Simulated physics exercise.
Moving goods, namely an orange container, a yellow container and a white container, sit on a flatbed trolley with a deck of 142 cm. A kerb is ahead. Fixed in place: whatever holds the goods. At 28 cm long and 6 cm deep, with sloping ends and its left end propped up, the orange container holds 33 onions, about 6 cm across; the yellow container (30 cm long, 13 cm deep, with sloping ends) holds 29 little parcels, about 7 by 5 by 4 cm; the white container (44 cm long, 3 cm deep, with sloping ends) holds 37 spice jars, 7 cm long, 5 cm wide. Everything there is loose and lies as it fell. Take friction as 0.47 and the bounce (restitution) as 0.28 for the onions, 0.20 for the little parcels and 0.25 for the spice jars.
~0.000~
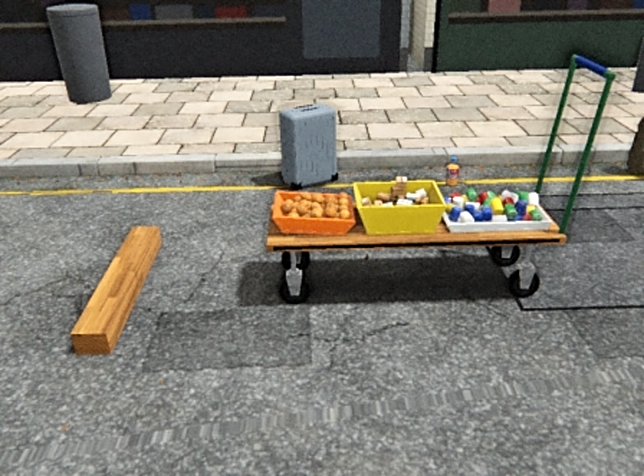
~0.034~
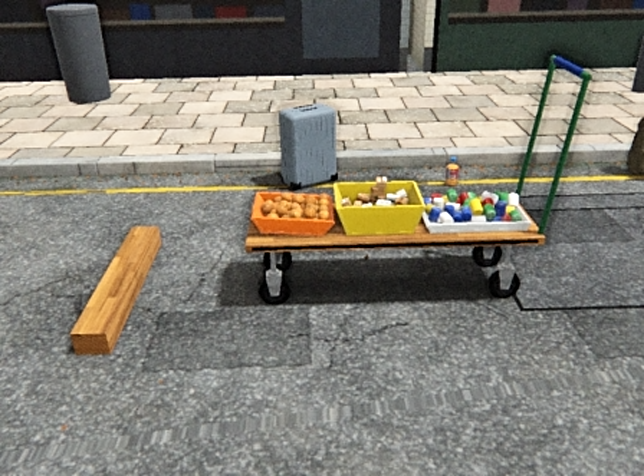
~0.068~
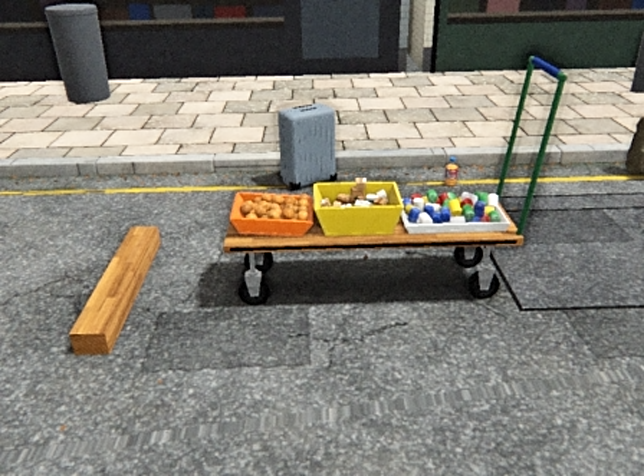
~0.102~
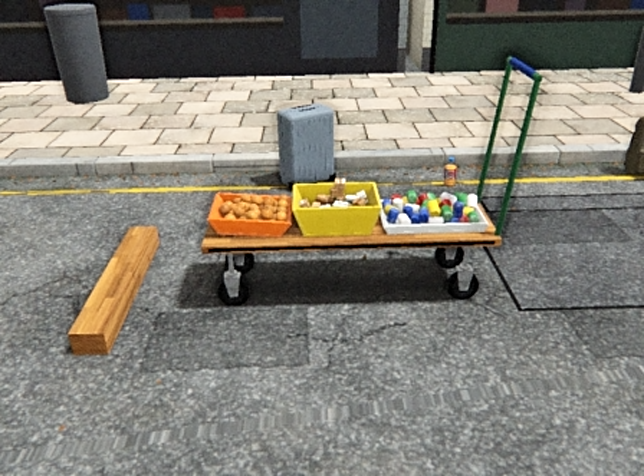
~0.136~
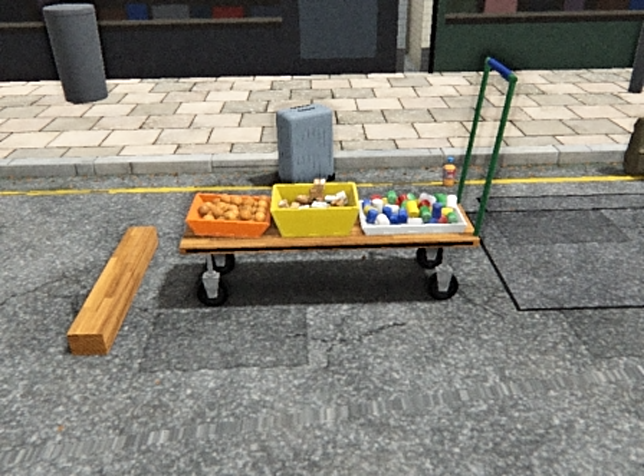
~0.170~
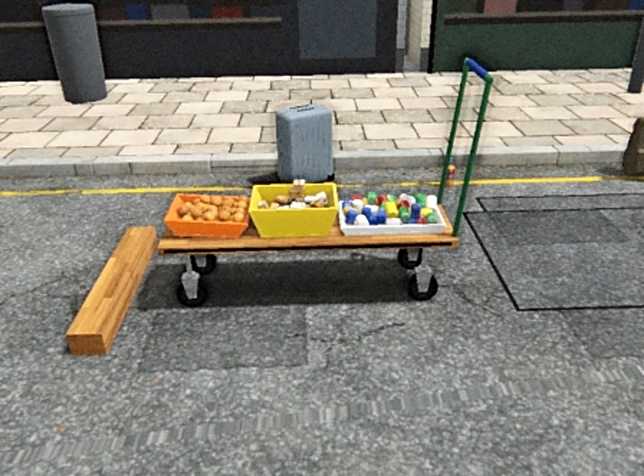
On a grey asphalt road beside a pale paved pavement, seen from slightly above and side-on, a wooden flatbed trolley with a green-framed handle stands near a grey suitcase. It carries an orange tray of round brown items, a yellow one of small pale pieces and a white one of multicoloured pieces, right of a wooden beam. The trolley rolls steadily left towards the beam while the camera pans very slightly.
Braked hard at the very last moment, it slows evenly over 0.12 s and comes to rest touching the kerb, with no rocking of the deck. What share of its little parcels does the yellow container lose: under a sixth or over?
Less than a sixth of the little parcels leave the yellow container.
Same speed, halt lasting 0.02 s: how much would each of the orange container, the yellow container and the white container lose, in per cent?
That way you'd get orange container at 40, yellow container at 10, and white container at 30 percent.
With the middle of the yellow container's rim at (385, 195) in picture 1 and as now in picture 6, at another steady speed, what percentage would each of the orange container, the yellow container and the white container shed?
In that case you'd see orange container at 10, yellow container at 0 and white container at 20 percent.
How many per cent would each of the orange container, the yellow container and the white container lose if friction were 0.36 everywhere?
Orange container 30%, yellow container 10%, white container 30%.
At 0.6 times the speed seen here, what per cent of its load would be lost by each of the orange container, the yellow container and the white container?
In that case orange container 0, yellow container 0, white container 10 per cent.
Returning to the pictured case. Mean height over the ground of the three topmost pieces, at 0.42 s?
Some 60 cm up.
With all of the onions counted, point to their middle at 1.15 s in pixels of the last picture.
Centre approx. at (147, 221).
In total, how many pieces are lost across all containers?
Roughly 25 pieces.
After 0.20 s, braking starts.
After 0.30 s, 0 of 33 out of the orange container, 0 of 29 out of the yellow container and 0 of 37 out of the white container.
After 0.42 s, 3 of 33 out of the orange container, 2 of 29 out of the yellow container and 4 of 37 out of the white container.
After 0.65 s, 8 of 33 out of the orange container, 2 of 29 out of the yellow container and 10 of 37 out of the white container.
Final count (at 1.15 s), 10 of 33 out of the orange container, 2 of 29 out of the yellow container and 11 of 37 out of the white container. Asked share, 2 of 29, 7 per cent.
